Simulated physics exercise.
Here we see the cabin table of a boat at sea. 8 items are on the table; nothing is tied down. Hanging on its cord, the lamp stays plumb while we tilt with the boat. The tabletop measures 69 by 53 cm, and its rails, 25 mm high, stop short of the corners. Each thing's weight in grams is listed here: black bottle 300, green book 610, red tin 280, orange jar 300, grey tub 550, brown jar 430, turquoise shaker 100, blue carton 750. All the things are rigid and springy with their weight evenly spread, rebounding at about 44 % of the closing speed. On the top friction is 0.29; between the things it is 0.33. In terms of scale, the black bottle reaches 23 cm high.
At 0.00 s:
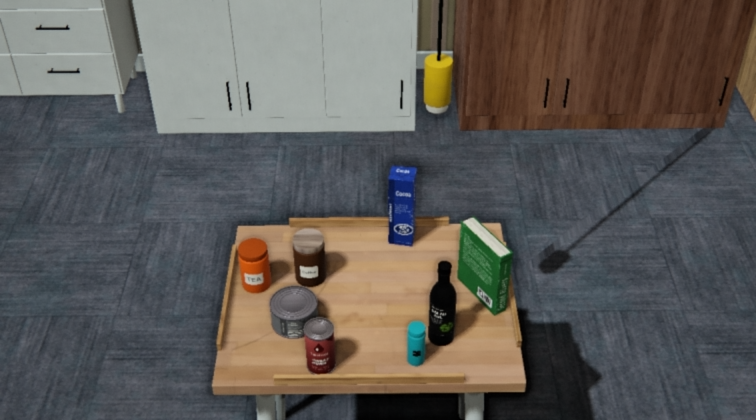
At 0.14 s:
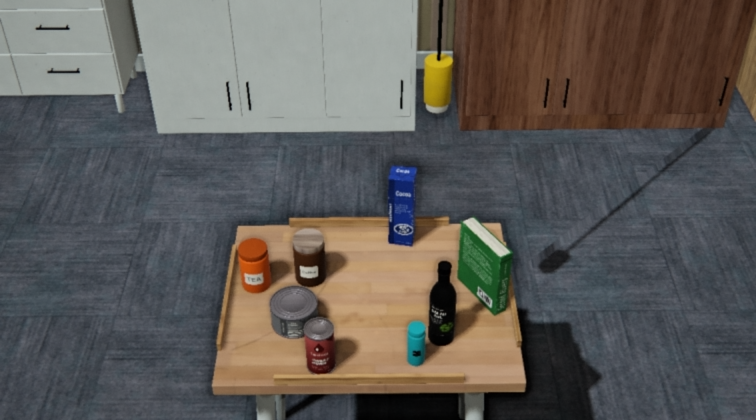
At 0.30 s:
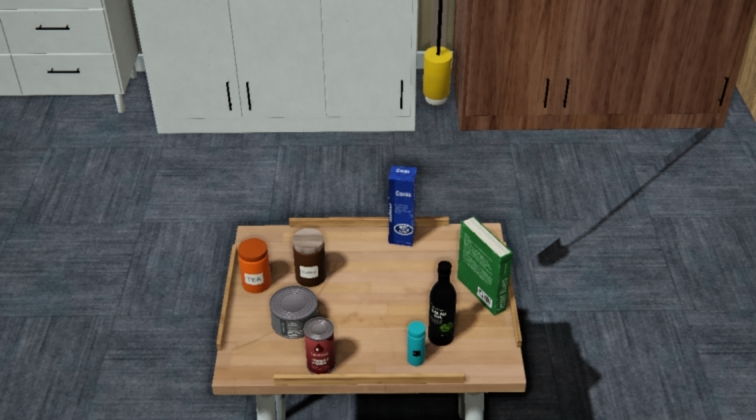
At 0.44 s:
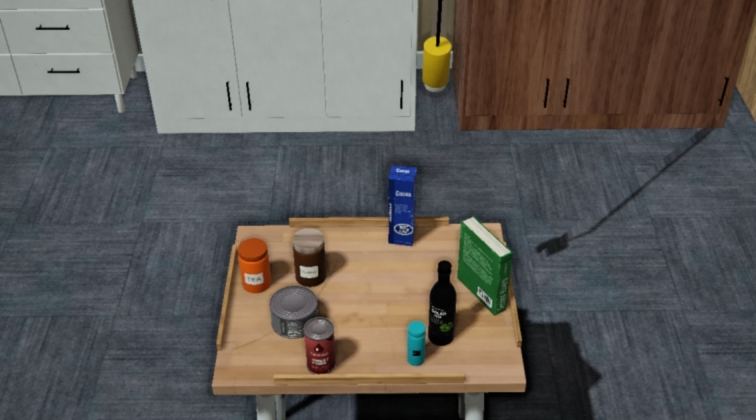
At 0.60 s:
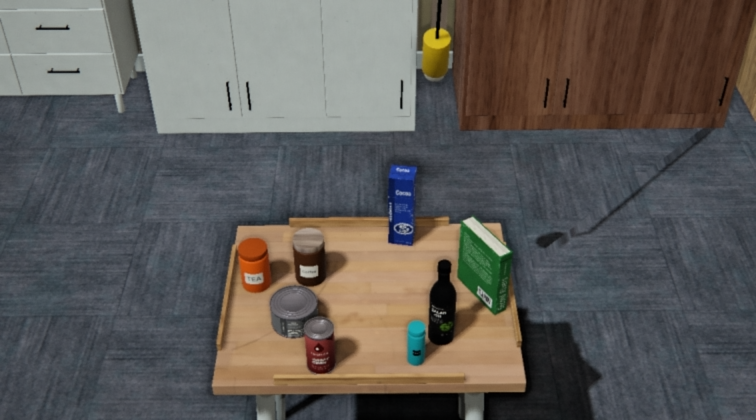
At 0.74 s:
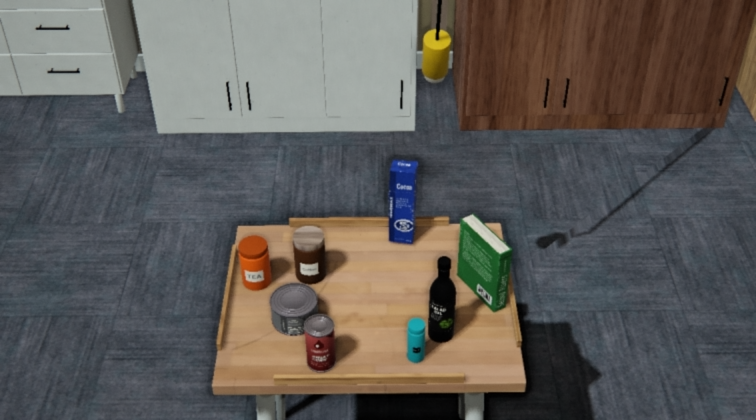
The video shows a wooden table holding eight items, including a black bottle, green book and blue carton, while a yellow object hanging on a cord swings slightly toward the cabinets behind; then the carton tilts slightly.
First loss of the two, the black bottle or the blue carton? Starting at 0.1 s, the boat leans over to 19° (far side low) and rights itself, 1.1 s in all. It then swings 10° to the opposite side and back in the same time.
The latter.
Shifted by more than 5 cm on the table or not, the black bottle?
Outcome for the black bottle: Displaced.
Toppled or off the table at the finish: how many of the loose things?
That gives 2.
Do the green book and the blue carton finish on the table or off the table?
The green book stays within bounds; the blue carton winds up out of bounds.
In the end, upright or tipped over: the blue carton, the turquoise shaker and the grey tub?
Well, the blue carton tumbles down, the turquoise shaker holds steady, and the grey tub holds steady.
After 1.04 s, heel 4°, far side down; blue carton now off the table; black bottle 14° off its base near (442, 288); green book moved 3 cm.
After 1.44 s, heel 4°, near side down; black bottle 74° off its base near (439, 275); green book moved 3 cm; red tin moved 2 cm.
After 1.74 s, heel 9°, near side down; black bottle on its side near (439, 279); green book moved 3 cm; turquoise shaker moved 2 cm.
In the end (2.8 s), off the table, blue carton; toppled on the table, black bottle; the other 6 under 5 cm from the start. At the end, from the last picture's camera, black bottle near (441, 279), blue carton near (248, 401). Black bottle went at 1.32 s; blue carton went at 0.90 s.
